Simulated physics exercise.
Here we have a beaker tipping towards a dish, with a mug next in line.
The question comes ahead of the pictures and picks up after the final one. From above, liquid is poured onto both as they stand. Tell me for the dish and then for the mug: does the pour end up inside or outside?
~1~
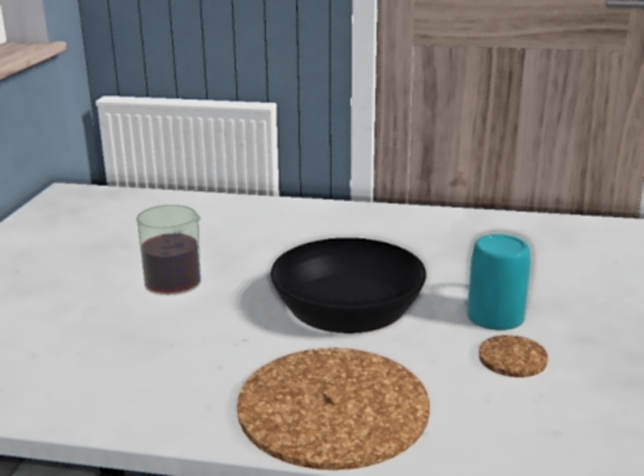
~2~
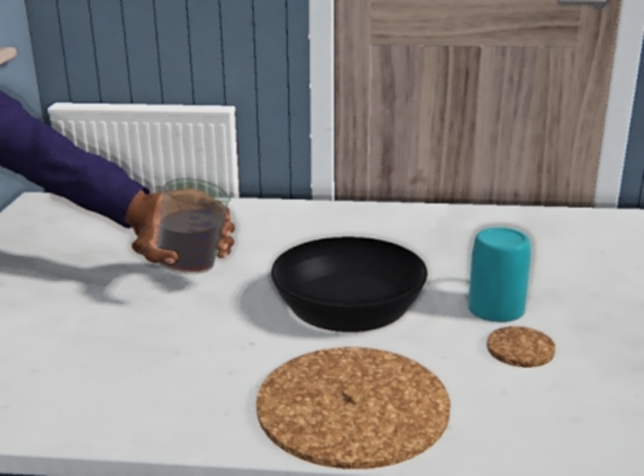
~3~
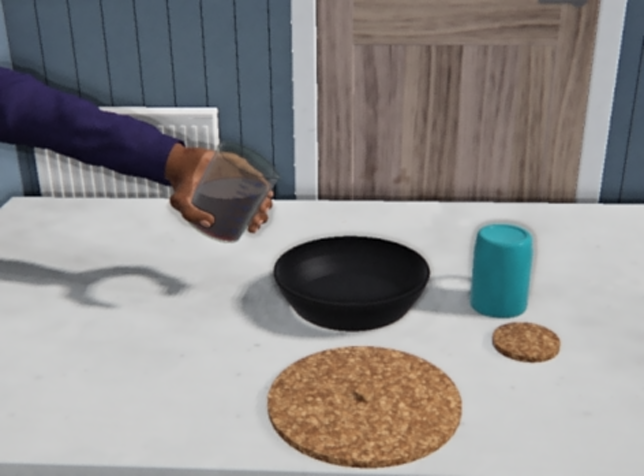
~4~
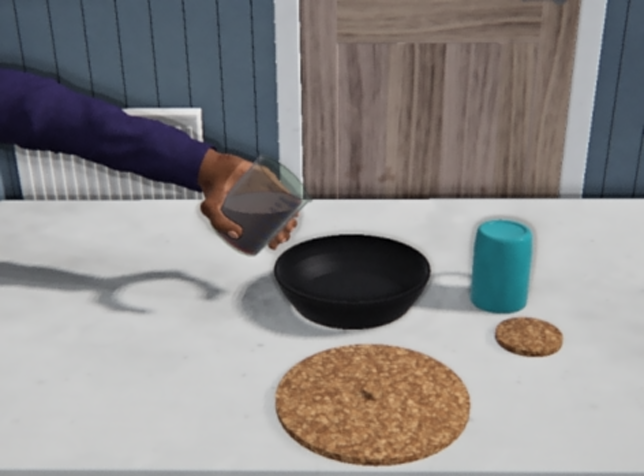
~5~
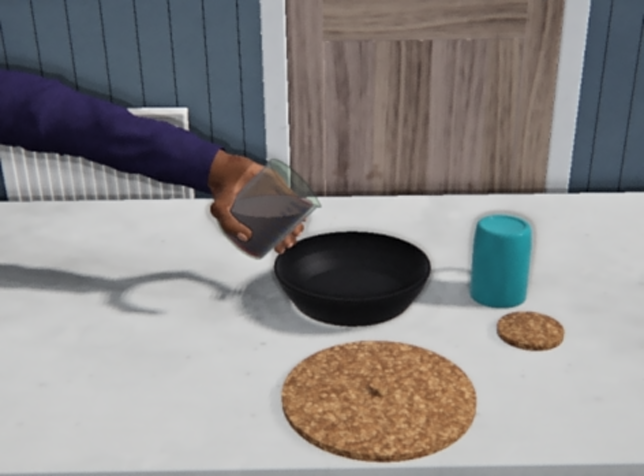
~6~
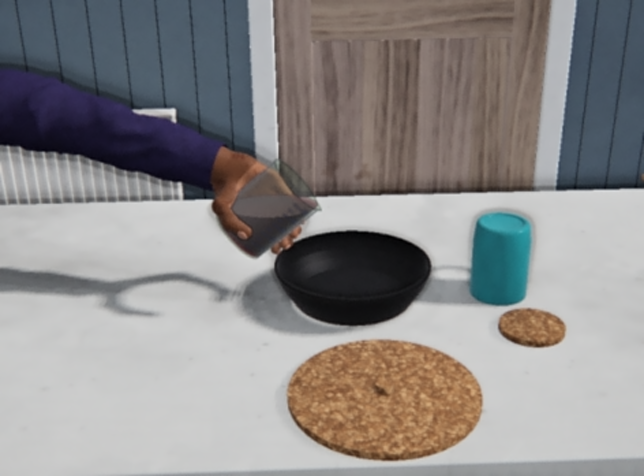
As I see it, most likely the dish receives it; most likely the mug misses out on it.
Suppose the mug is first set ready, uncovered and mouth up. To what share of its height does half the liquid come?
My estimate is 40 %.
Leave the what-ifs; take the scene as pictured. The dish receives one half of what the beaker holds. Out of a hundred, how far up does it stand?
Near 15 in a hundred.
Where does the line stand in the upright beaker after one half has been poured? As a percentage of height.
About 30 per cent.
Next, the grape juice goes into the dish.
After that, it runs off the upturned base of the mug.
Finally, the dish has its share inside; the mug is empty, in a puddle.
